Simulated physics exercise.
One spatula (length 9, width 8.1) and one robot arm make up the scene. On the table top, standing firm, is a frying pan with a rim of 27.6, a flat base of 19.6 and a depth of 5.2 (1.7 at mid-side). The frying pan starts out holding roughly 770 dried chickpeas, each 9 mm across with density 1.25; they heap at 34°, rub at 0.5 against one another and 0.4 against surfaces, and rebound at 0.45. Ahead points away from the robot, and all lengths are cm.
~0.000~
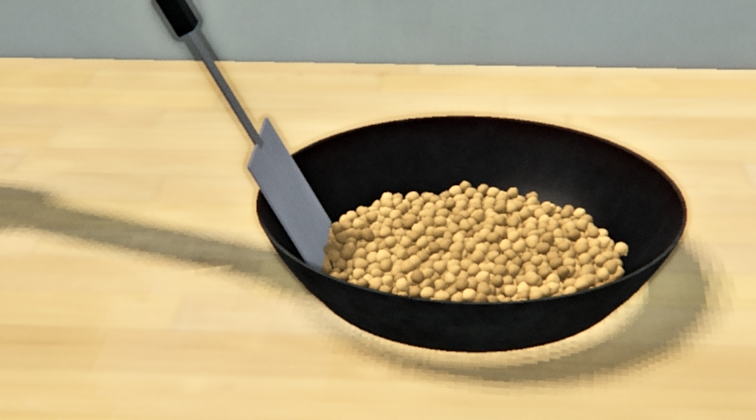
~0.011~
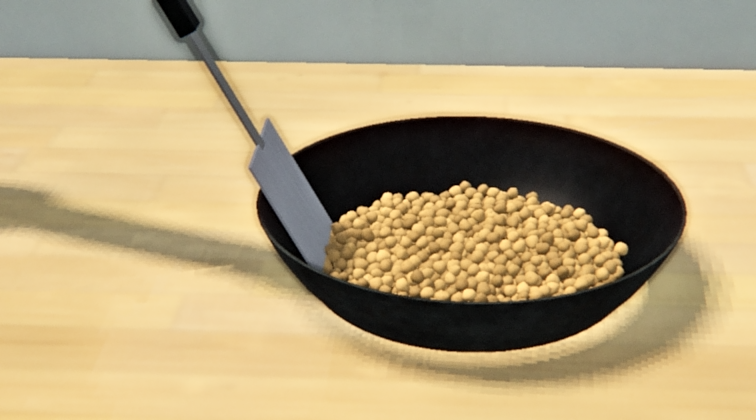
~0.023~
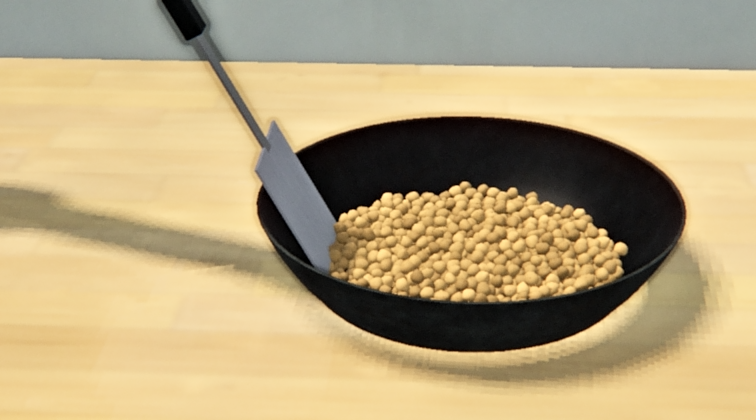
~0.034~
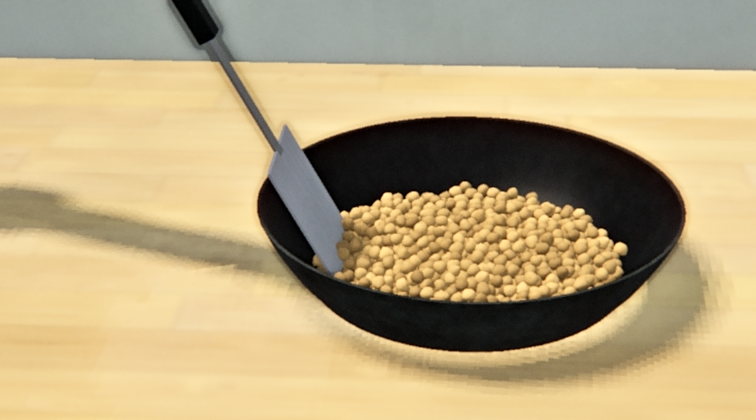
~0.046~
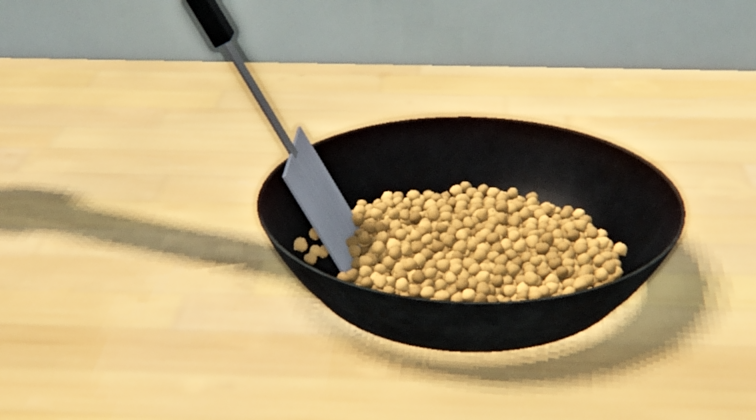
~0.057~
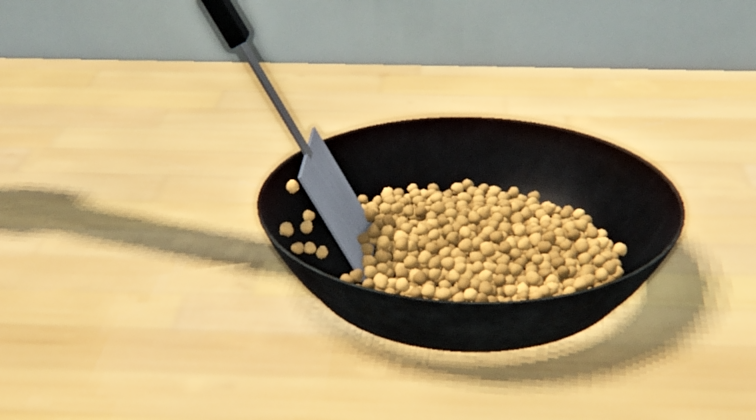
On a pale wooden table top, a spatula edging right into heaped chickpeas in a black frying pan, a few slipping behind it.
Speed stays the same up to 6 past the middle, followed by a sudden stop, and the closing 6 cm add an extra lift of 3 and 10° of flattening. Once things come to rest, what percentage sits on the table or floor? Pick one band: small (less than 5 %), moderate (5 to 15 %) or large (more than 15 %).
Small.
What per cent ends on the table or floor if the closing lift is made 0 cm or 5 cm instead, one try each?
0 and 5 per cent.
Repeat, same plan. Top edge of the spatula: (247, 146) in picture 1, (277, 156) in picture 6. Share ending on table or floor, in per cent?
Around 0 per cent finishes there.
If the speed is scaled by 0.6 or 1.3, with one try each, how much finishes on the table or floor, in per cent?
Try one about 0 %, try two about 5 %.
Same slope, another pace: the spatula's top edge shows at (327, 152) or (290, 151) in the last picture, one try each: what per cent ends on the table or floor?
Roughly 10 and 0 percent.
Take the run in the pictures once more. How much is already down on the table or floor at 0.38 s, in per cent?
It works out to about 0 in a hundred.
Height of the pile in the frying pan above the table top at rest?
Close to 5.5 centimetres high.
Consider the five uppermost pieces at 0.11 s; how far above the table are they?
They are near 7 cm up.
After 0.11 s, sloping 62°, highest piece 11 above the table; 766 in the frying pan, 1 on the blade or in flight.
After 0.16 s, sloping 58°, highest piece 15 above the table; 765 in the frying pan, 2 on the blade or in flight.
After 0.38 s, sloping 52°, highest piece 6 above the table; 764 in the frying pan, 1 on the table or floor, 2 on the blade or in flight.
After 1.43 s, sloping 52°, highest piece 6 above the table; 764 in the frying pan, 3 on the table or floor.
In the end, 764 in the frying pan, 3 on the table or floor. That is 0 % on the table or floor.
